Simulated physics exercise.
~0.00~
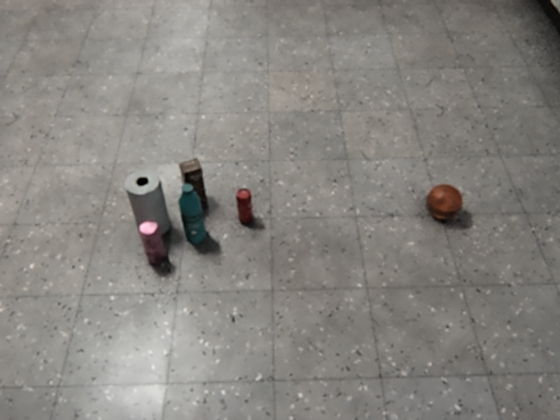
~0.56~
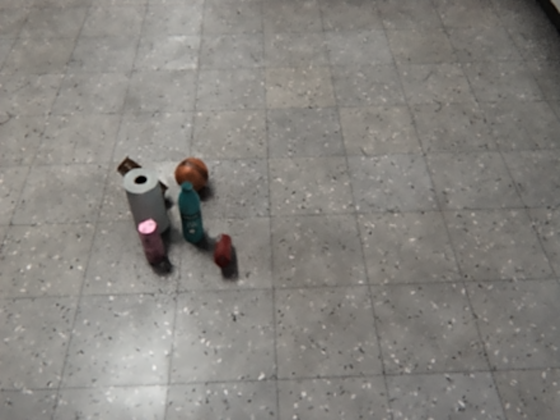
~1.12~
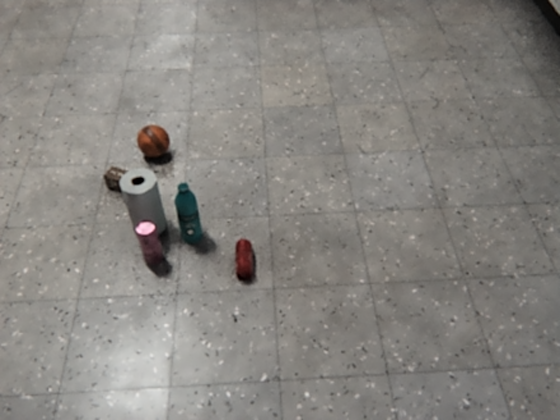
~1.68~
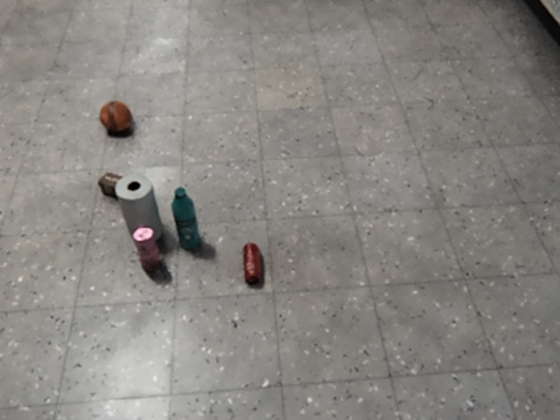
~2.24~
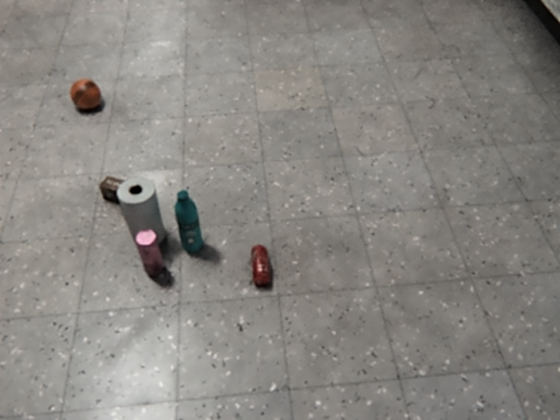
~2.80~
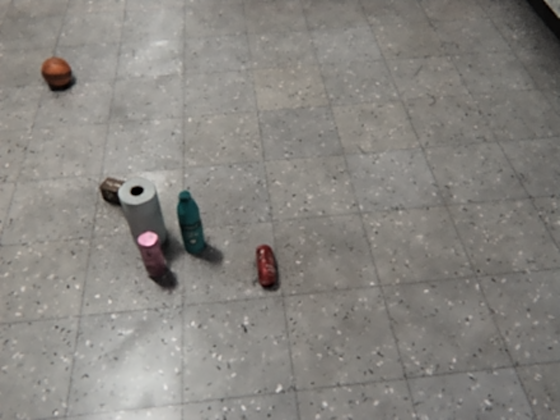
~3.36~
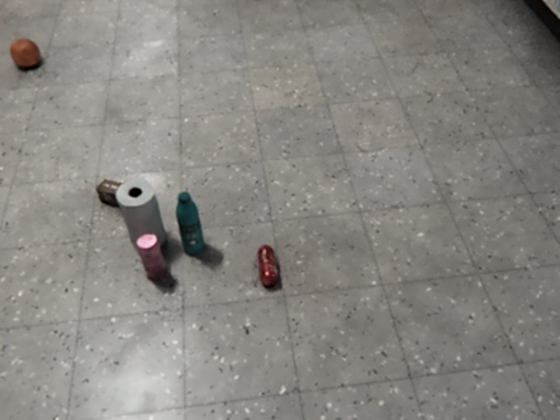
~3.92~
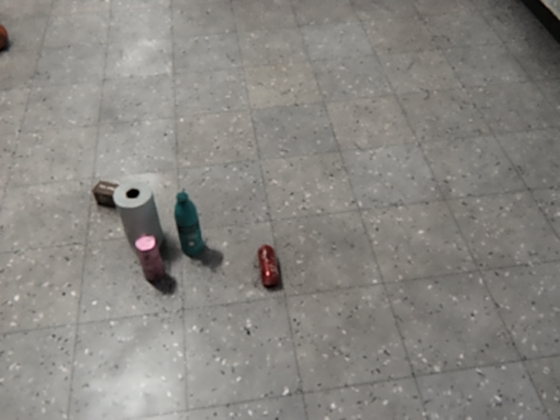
Orange ball rolling left into a group of standing items, tipping over brown carton and red can, then rolling away upper left.
